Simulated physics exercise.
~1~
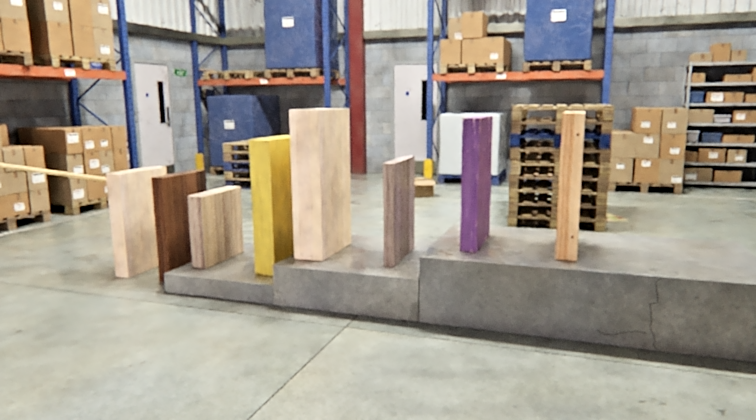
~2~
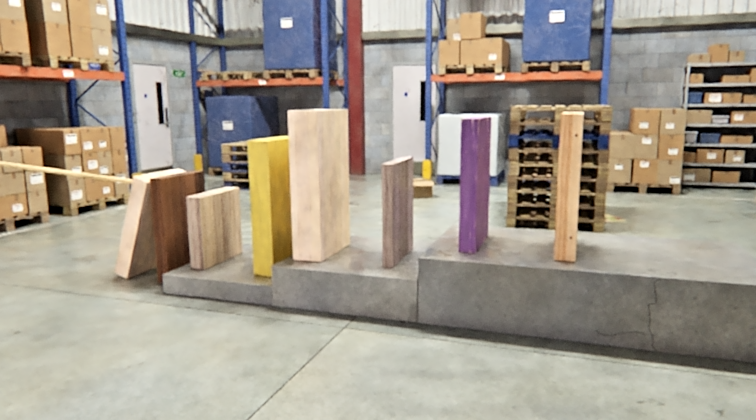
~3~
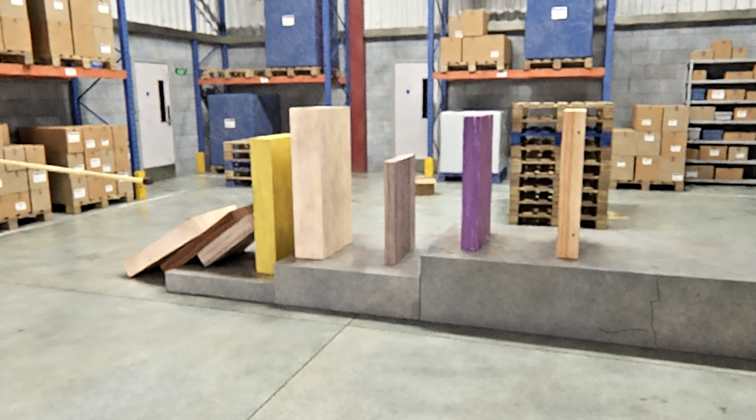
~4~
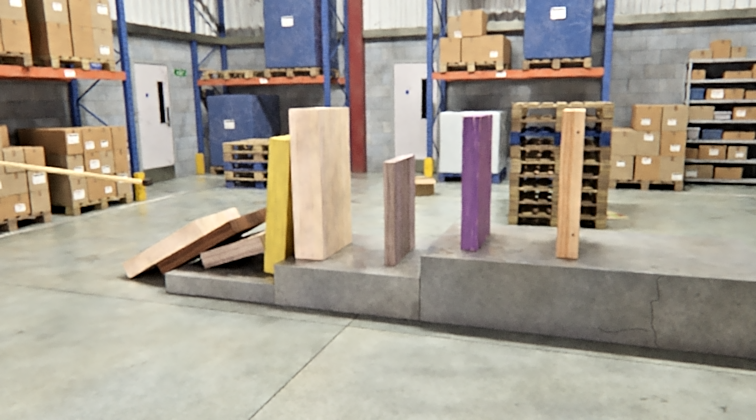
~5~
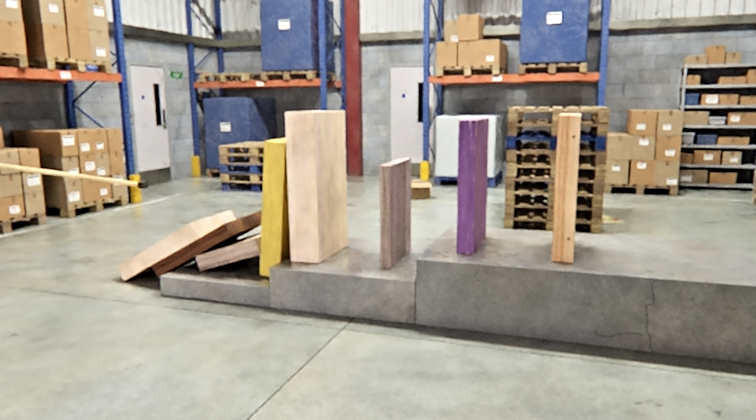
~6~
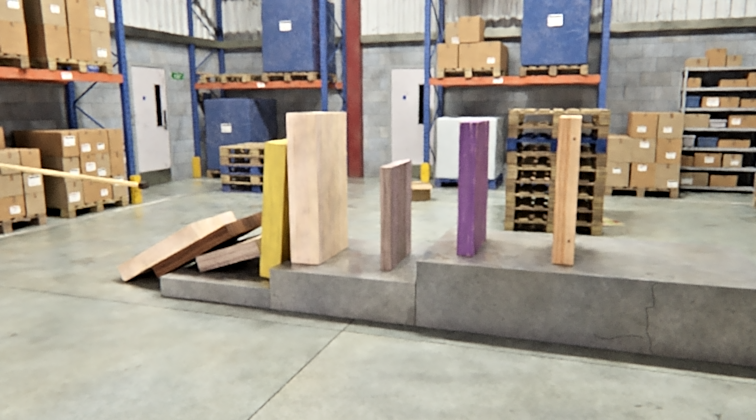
Three boards at the left topple rightward, and the yellow board tilts slightly but stays up.
